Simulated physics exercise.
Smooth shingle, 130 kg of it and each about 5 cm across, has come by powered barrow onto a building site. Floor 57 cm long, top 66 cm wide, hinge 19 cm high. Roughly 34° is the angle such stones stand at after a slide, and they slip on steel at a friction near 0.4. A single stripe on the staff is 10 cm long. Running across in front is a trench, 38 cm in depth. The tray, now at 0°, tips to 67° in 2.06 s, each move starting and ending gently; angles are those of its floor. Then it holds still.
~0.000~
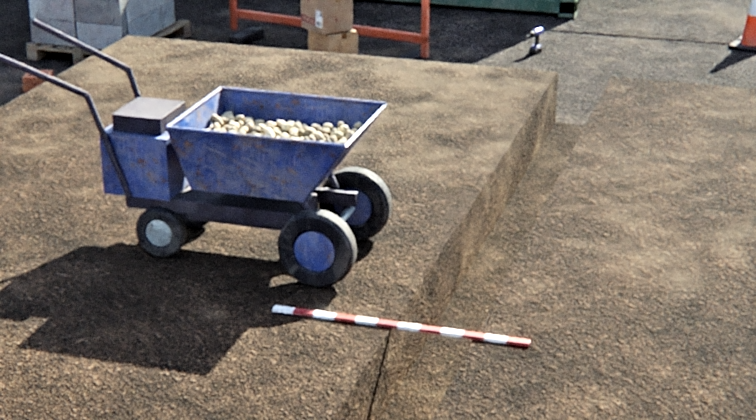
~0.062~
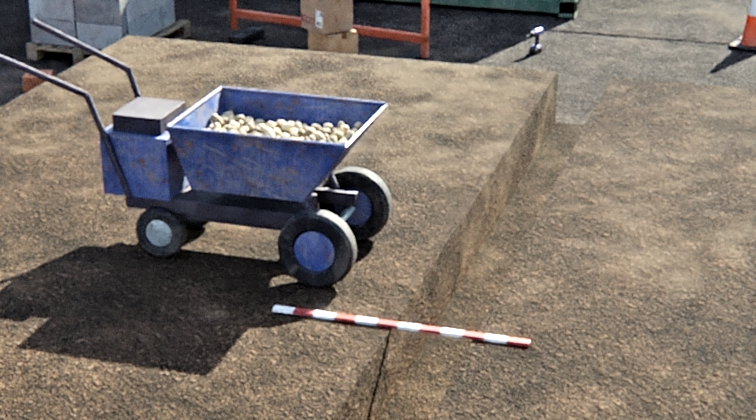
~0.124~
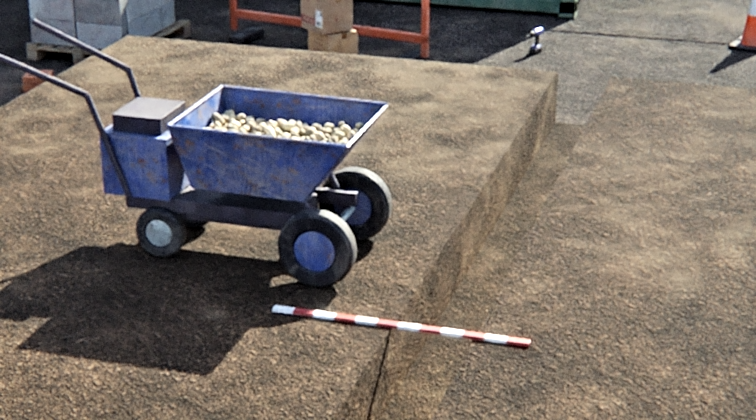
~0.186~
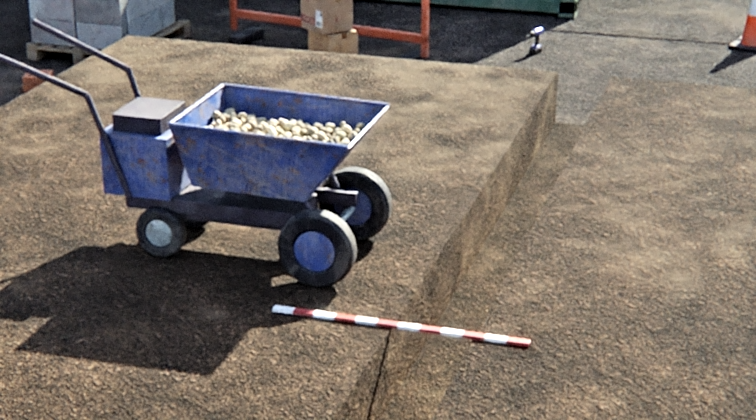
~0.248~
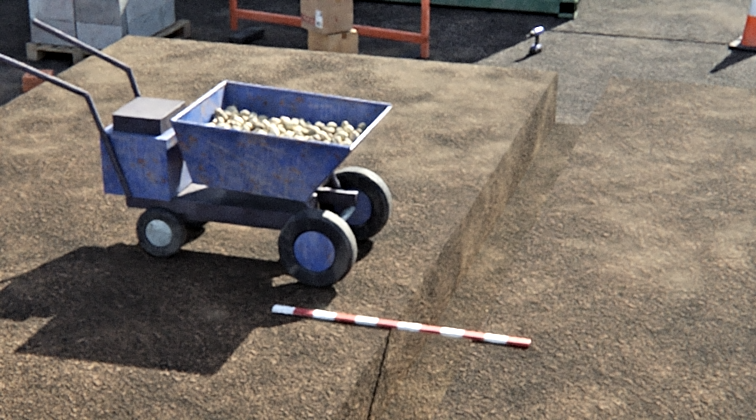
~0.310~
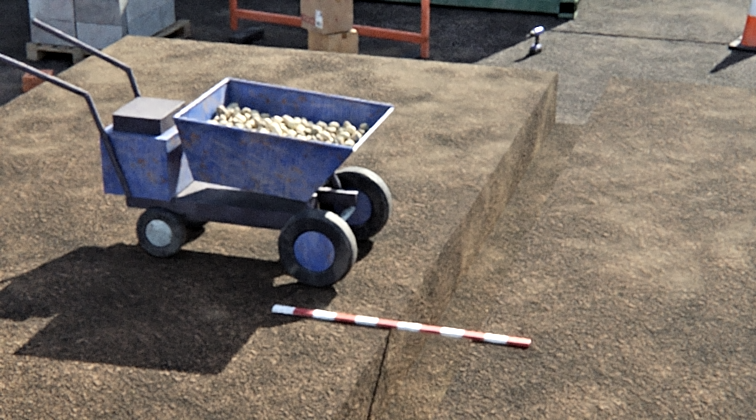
A blue powered barrow heaped with pale rounded stones stands at left on brown, gritty ground at a building site, seen from slightly above and to one side. A red-and-white striped staff lies before it across a narrow dark line, with grey blocks, an orange frame and a cone behind. The tray's rear slowly rises, tilting it slightly rightward, while the stones shift very little and the view stays still.
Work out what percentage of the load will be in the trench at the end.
It comes to roughly 85 percent of the load.
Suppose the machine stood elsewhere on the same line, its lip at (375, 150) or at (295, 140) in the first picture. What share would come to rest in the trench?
Roughly 50 percent for the first, and 95 percent for the second.
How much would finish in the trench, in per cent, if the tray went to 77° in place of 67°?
Around 85 per cent would finish in the trench.
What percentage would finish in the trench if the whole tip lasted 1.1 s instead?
Probably about 70 in a hundred.
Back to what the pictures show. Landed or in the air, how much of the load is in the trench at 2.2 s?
Approx. 40 % of the load.
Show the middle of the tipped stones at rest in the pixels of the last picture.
Their middle ends up near (476, 331).
After 1.5 s the floor is at 56°; 100 % in the tray; the foremost stones are at (444, 217).
After 2.2 s the floor is at 67°; 53 % in the tray, 39 % in the trench, 8 % past the trench; the foremost stones are at (548, 293).
After 2.5 s the floor is at 67°; 29 % in the tray, 57 % in the trench, 14 % past the trench; the foremost stones are at (623, 300).
After 4.5 s the floor is at 67°; 0 % in the tray, 85 % in the trench, 15 % past the trench; the foremost stones are at (660, 309).
